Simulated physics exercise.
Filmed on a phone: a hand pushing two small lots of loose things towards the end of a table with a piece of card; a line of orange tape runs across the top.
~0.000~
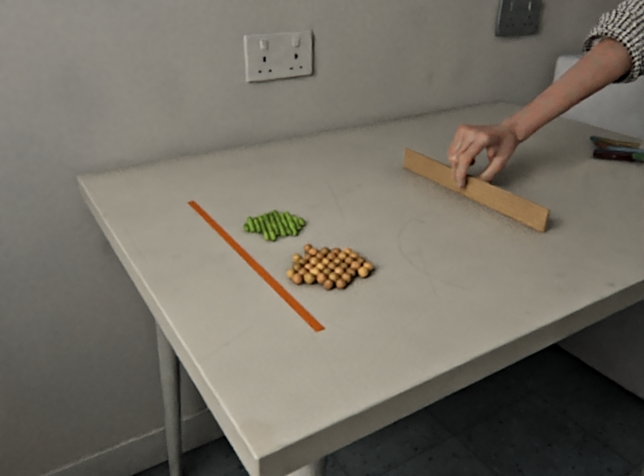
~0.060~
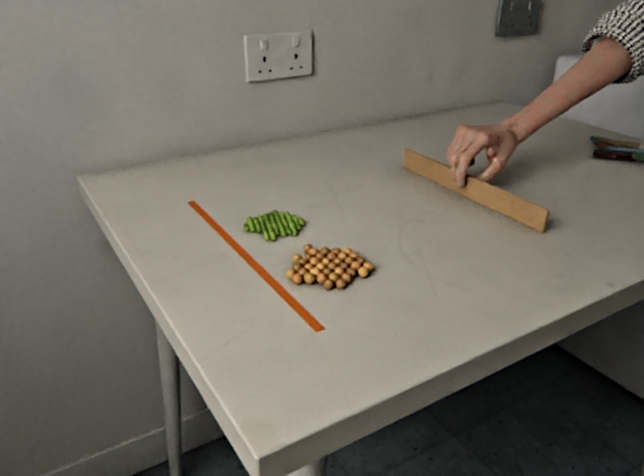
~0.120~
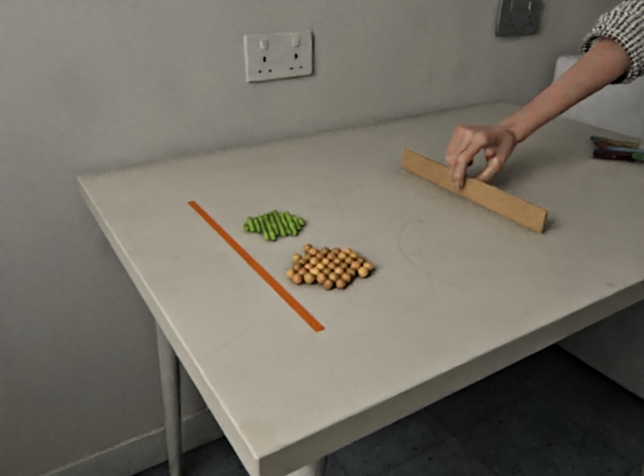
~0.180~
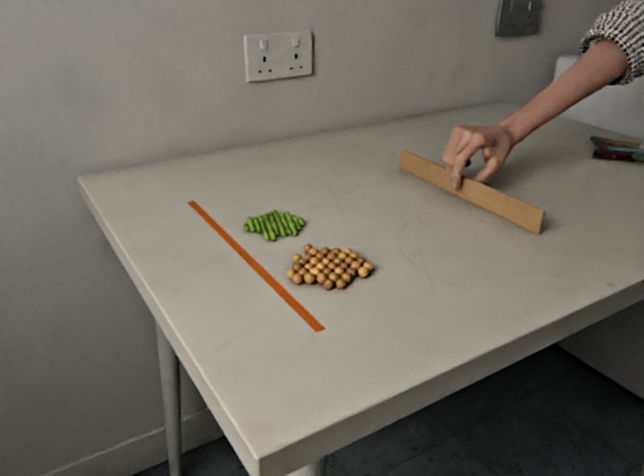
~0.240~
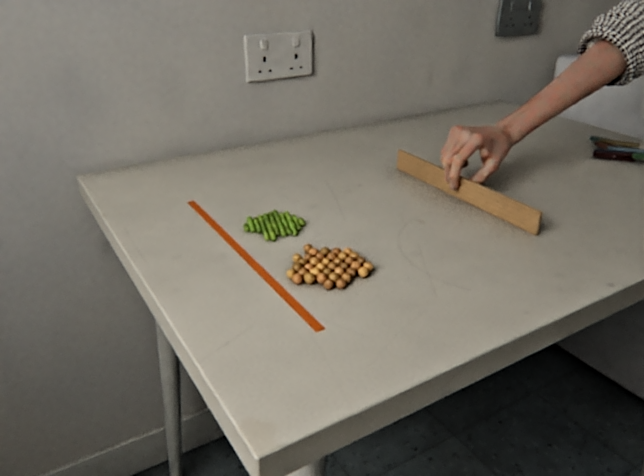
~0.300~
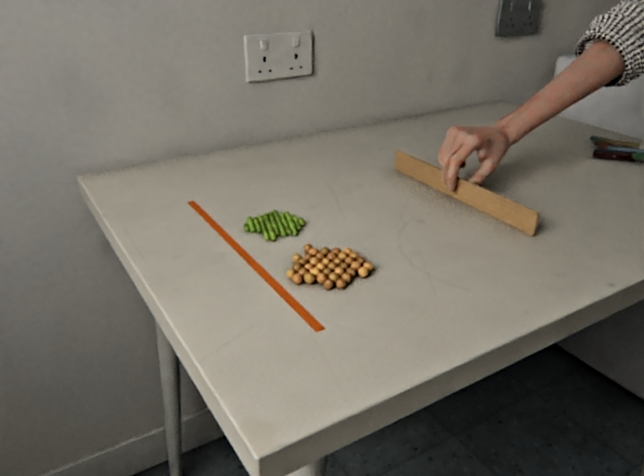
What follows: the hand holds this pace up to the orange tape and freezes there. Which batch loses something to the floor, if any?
The near batch remains up there; the far batch remains up there.
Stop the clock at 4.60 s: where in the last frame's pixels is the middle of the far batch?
Roughly at (214, 242).
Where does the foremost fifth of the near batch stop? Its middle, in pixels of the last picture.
Around (242, 302).
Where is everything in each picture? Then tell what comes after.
In the first frame, piece of card at (535, 215), at rest; orange tape at (195, 206), well back from the edge; edge at (145, 285); near batch at (333, 267), some round wooden beads; far batch at (274, 224), many dried peas.
In the second frame, piece of card at (535, 215); far batch at (274, 224).
In the third frame, piece of card at (533, 216); near batch at (333, 267).
In the fourth frame, piece of card at (531, 217); far batch at (274, 224).
In the fifth frame, piece of card at (528, 218); near batch at (333, 267).
In the sixth frame, piece of card at (525, 218); orange tape at (195, 206); edge at (145, 285); near batch at (333, 267); far batch at (274, 224).
After 2.30 s, piece of card still moving, near (360, 203); near batch all on the table, its front near (291, 274); far batch all on the table, its front near (247, 229).
After 4.32 s, piece of card stopped at the orange tape; near batch all on the table, its front near (244, 301); far batch all on the table, its front near (194, 250).
After 4.60 s, piece of card stopped at the orange tape; near batch all on the table, its front near (235, 304); far batch all on the table, its front near (193, 250).
At rest (4.8 s), piece of card stopped at the orange tape; near batch all on the table, its front near (235, 304); far batch all on the table, its front near (193, 250).
